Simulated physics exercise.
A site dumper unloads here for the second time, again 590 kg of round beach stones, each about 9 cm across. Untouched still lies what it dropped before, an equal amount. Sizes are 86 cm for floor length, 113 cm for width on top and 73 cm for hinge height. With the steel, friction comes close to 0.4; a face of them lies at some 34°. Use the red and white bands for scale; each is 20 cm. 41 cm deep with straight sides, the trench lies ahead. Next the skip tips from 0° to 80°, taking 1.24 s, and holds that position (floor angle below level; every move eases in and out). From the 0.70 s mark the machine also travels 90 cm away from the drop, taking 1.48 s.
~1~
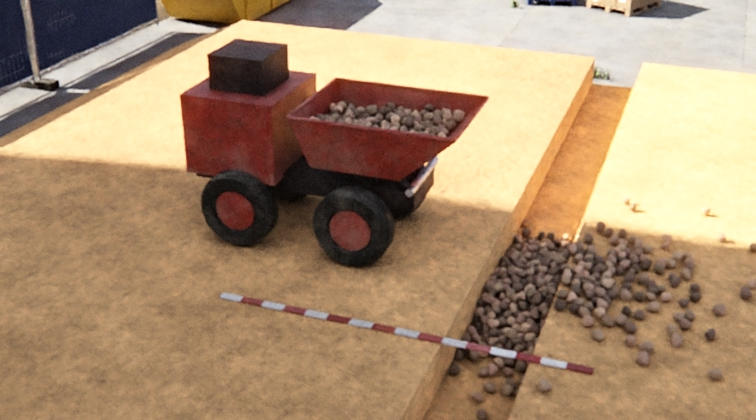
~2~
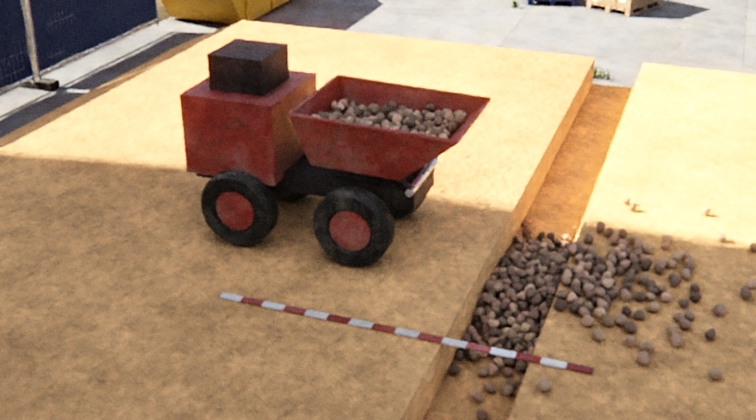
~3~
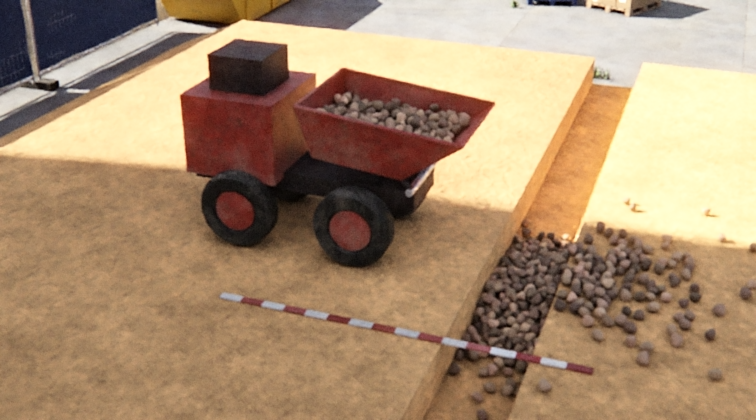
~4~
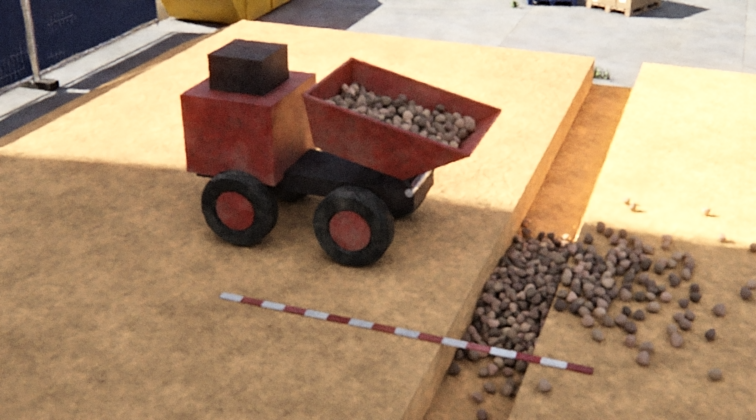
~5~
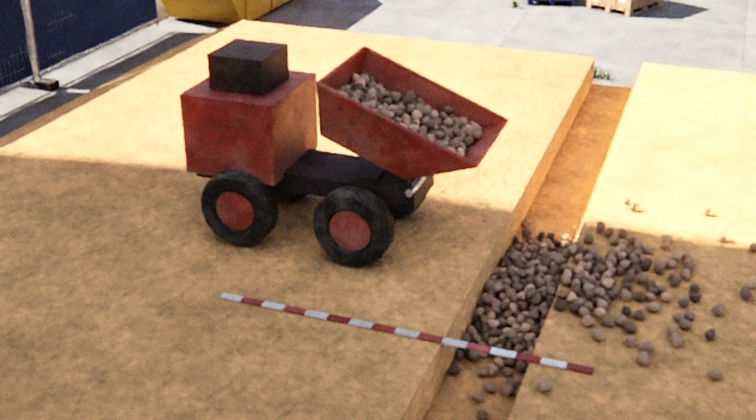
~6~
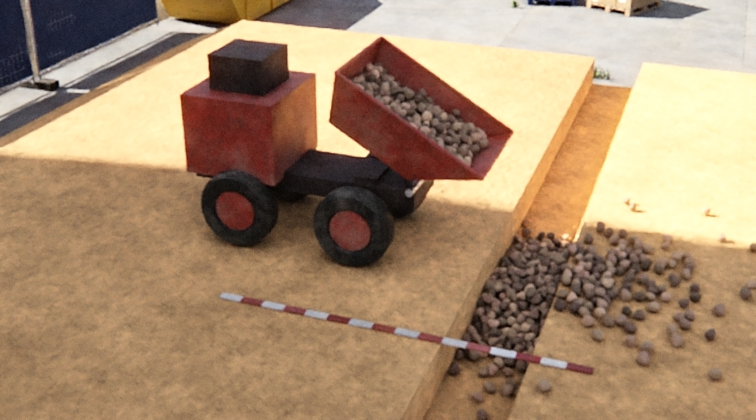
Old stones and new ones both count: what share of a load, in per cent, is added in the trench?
I would say about 83 percent.
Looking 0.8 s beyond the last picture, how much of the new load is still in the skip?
About 25 percent is still in there.
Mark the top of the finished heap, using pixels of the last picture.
Near (490, 247).
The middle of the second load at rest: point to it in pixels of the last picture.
Around (515, 272) in the last picture.
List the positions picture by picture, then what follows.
The first picture shows lip at (455, 141), floor tilted 0°, highest stones at (418, 117). The earlier load is highest near (600, 278), 7 cm above ground level, 78 % in the trench, 22 % past the trench.
In the second picture, the skip is at 2°, its lip at (457, 143); the top of the load is at (416, 115).
In the third picture, the skip is at 6°, its lip at (463, 147); the top of the load is at (359, 104).
In the fourth picture, the skip is at 13°, its lip at (470, 156); the top of the load is at (360, 96).
In the fifth picture, the skip is at 21°, its lip at (477, 166); the top of the load is at (361, 83).
In the sixth picture, the skip is at 30°, its lip at (483, 180); the top of the load is at (371, 73).
Then, 0.4 s after the last picture the floor is at 68°; in per cent of one load, 100 in the skip, 78 in the trench, 22 past the trench; the foremost stones are past the picture's edge.
Then, 0.8 s after the last picture the floor is at 80°; in per cent of one load, 24 in the skip, 11 short of the trench, 143 in the trench, 22 past the trench; the foremost stones are past the picture's edge.
Then, 2.1 s after the last picture the floor is at 80°; in per cent of one load, 0 in the skip, 14 short of the trench, 160 in the trench, 25 past the trench; the foremost stones are past the picture's edge.
Then, 4.9 s after the last picture the floor is at 80°; in per cent of one load, 0 in the skip, 14 short of the trench, 160 in the trench, 25 past the trench; the foremost stones are past the picture's edge. Net gain in the trench, 83.
